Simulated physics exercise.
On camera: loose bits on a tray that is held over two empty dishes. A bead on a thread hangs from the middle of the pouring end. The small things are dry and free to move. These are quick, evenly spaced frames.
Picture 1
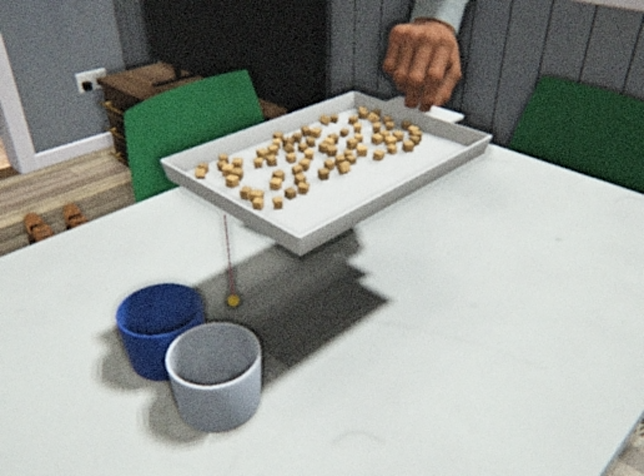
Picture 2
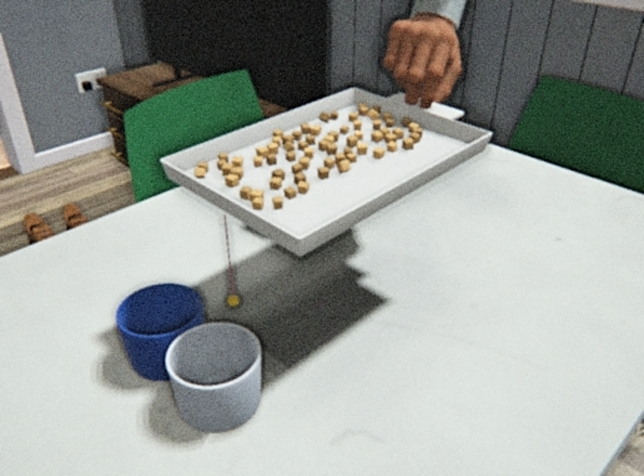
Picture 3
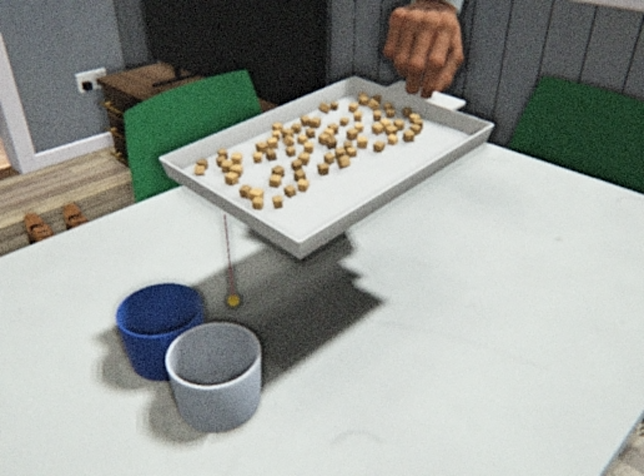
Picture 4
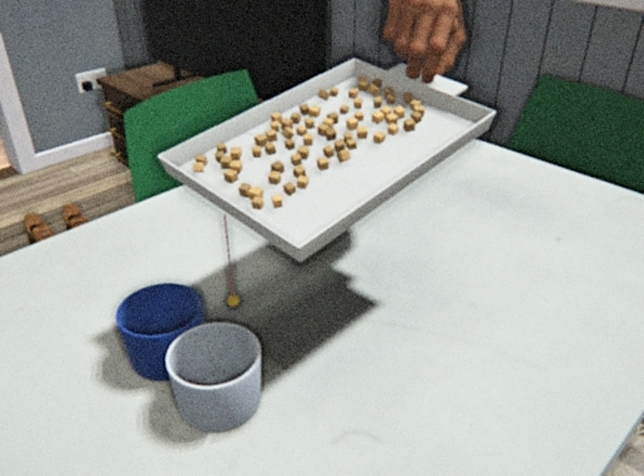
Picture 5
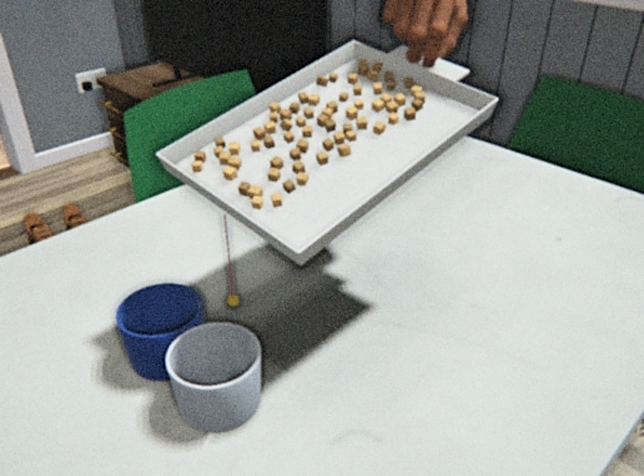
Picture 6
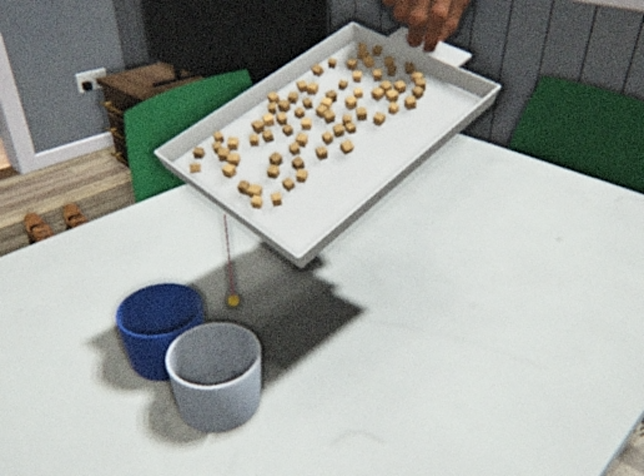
At a white table with green chairs, a hand holds a pale tray of small wooden cubes above a blue dish and a grey one, then gradually raises the far end, steepening the tray while the cubes shift only slightly.
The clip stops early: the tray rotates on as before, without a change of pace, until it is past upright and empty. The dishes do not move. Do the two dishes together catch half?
Together they catch under half.
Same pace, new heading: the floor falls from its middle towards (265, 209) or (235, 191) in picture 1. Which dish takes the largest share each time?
The first try: The right-hand dish. The second: The left one.
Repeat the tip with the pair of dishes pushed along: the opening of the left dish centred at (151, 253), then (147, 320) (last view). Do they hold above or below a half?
First less than half, then not half.
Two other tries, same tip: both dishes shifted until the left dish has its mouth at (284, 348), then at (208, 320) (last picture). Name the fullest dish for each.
In turn: Left; the dish on the right.
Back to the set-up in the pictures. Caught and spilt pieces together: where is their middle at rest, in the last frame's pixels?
At about (259, 416).
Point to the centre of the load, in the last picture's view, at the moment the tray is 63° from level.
At about (286, 208).
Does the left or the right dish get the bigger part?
The winner is right.
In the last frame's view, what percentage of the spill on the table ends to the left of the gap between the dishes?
About 0 per cent.
Shortly afterwards, tray tipped steeply; all but a few on the tray; only a few in the air.
Next, tray tipped past a quarter turn; the bulk on the tray; only a few in the right dish; a little outside both; only a few in the air.
Some moments later, tray tipped past a quarter turn; near a third in the right dish; near two thirds outside both.
In the end, tray tipped past a quarter turn; near a third in the right dish; none at all in the left dish; near two thirds outside both.
